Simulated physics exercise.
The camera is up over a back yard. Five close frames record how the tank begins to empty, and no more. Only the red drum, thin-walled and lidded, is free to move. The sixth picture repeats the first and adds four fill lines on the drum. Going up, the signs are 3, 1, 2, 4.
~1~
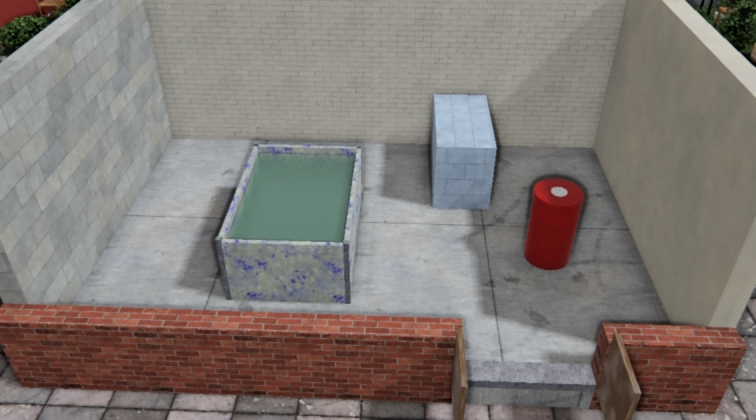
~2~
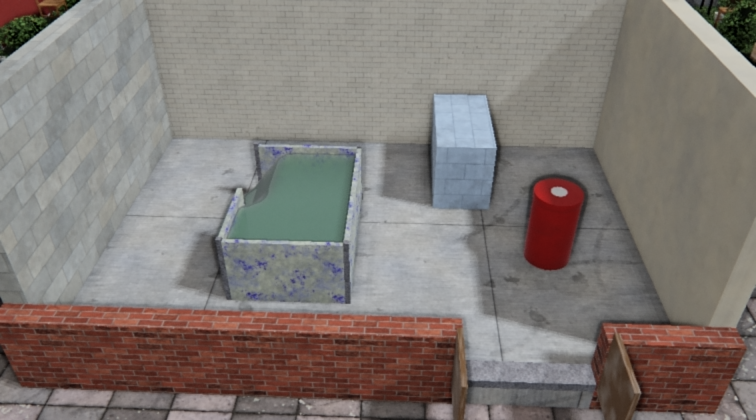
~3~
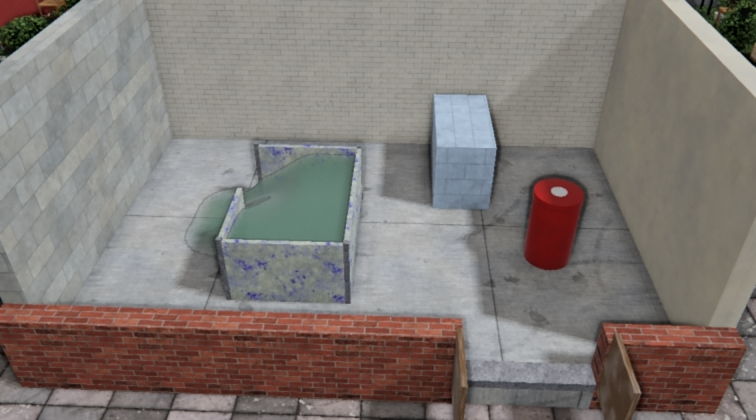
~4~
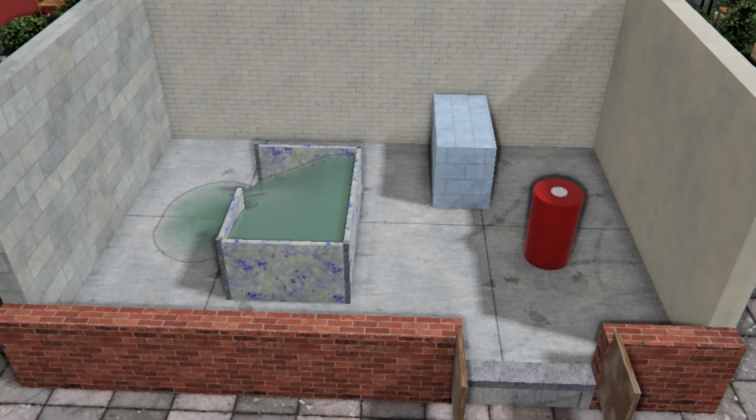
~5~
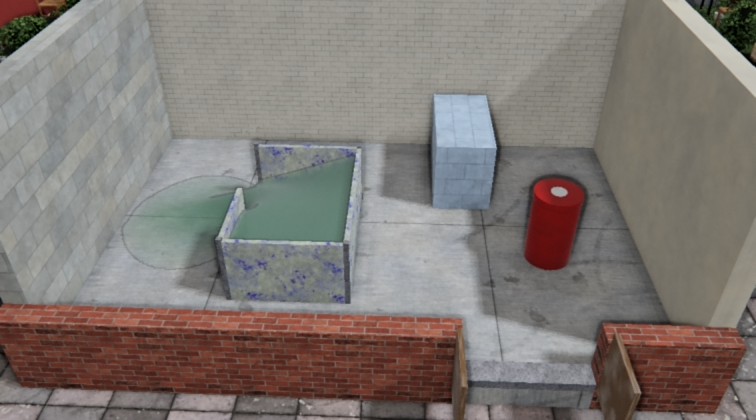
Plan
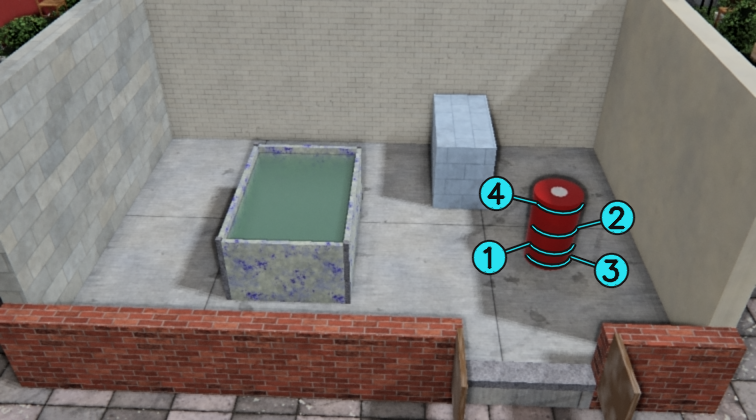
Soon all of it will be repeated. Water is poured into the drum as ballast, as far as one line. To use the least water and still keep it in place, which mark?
Mark 3 just does it.
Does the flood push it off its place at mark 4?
No, that is safe.
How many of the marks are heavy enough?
All four.
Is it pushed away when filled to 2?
No.
On the marked copy, 1 at (554, 254); 2 at (557, 236); 3 at (551, 266); 4 at (562, 213); from the bottom up 3, 1, 2, 4.
With 1, it does not move.
With 2, it does not move.
With 3, it does not move.
With 4, it does not move.
